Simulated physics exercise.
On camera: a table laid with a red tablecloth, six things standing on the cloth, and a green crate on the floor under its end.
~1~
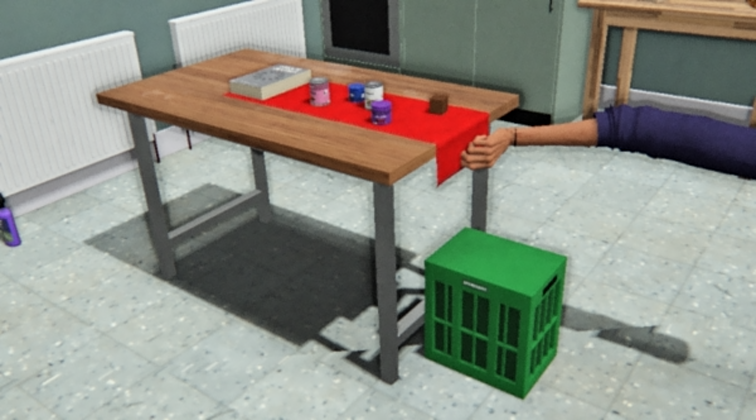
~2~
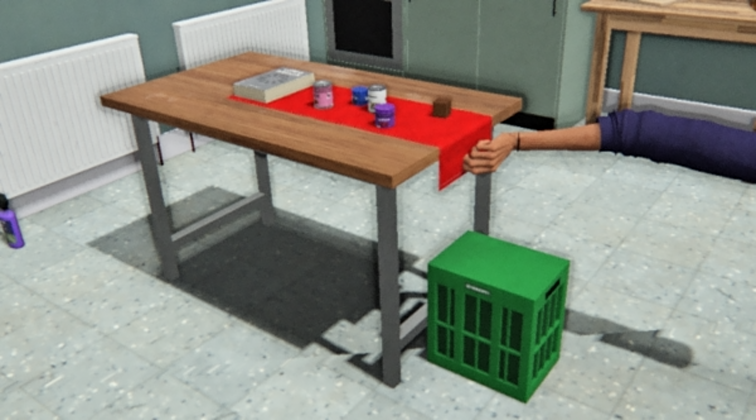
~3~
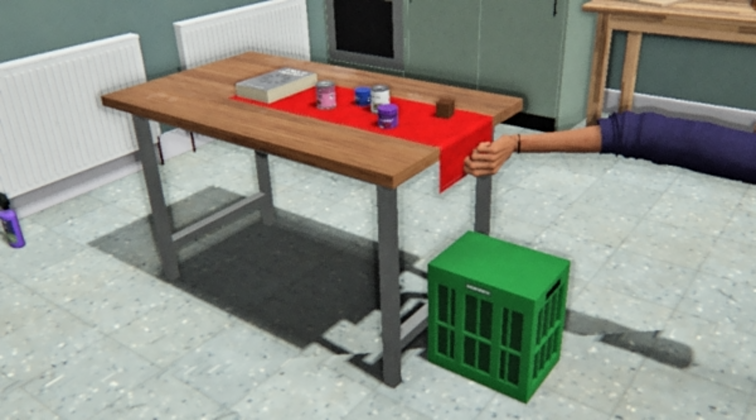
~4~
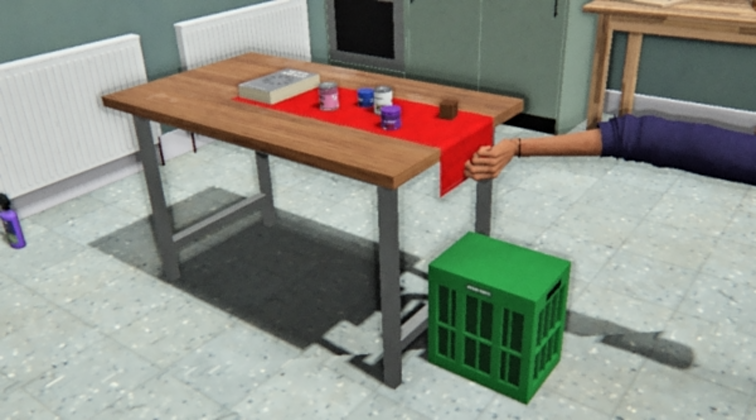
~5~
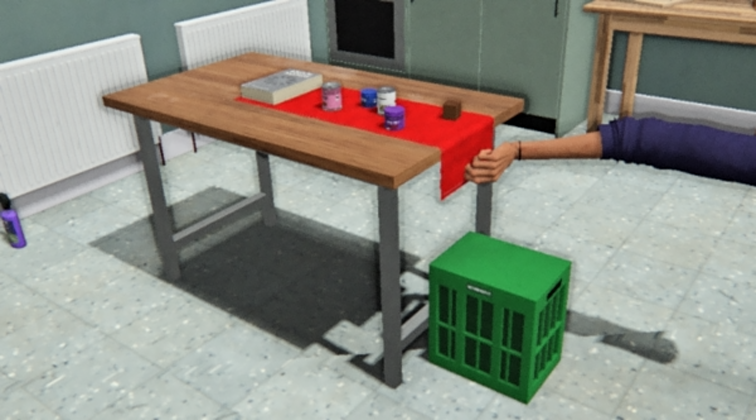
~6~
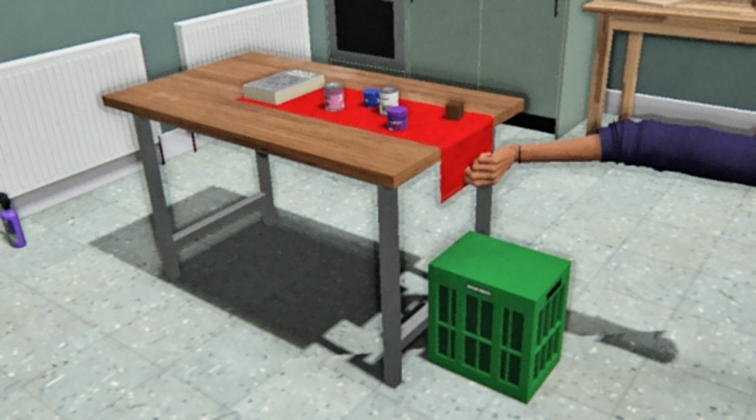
In a room with pale radiators, a hand at the right grips the end of a red cloth on a wooden table and slowly draws it slightly downward, while the book, cans, pots and brown cube shift slightly right with it.
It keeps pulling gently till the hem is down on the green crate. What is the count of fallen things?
The answer is two.
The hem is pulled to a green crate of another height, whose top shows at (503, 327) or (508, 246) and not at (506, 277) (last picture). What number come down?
It would be 4 and 1.
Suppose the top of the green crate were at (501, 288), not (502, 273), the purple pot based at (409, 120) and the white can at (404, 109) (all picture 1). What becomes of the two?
The purple pot comes down, the white can goes over.
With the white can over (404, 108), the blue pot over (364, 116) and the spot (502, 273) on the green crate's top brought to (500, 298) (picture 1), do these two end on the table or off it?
The white can falls; the blue pot goes over.
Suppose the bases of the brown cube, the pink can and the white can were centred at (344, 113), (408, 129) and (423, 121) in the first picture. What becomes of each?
The brown cube holds on; the pink can goes over; the white can comes down.
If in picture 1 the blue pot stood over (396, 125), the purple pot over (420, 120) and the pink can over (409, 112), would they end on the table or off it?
The blue pot is carried off; the purple pot tumbles off; the pink can falls.
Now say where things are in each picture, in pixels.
The first frame shows hem (436, 188); brown cube (439, 97); purple pot (381, 103); white can (373, 84); blue pot (356, 86); pink can (319, 80); top of the crate (502, 273).
The second frame shows hem (439, 191); brown cube (442, 100).
The third frame shows hem (440, 194); purple pot (388, 107).
The fourth frame shows hem (440, 198); white can (383, 89); top of the crate (506, 277).
The fifth frame shows hem (441, 201); blue pot (369, 91).
The sixth frame shows hem (441, 204); brown cube (455, 103); purple pot (397, 109); white can (389, 89); blue pot (371, 91); pink can (333, 85).
Soon after, hem near (468, 235); brown cube gone.
Then, hem on the crate; brown cube and purple pot gone.
At rest, hem on the crate; brown cube and purple pot gone. Over the edge go two.
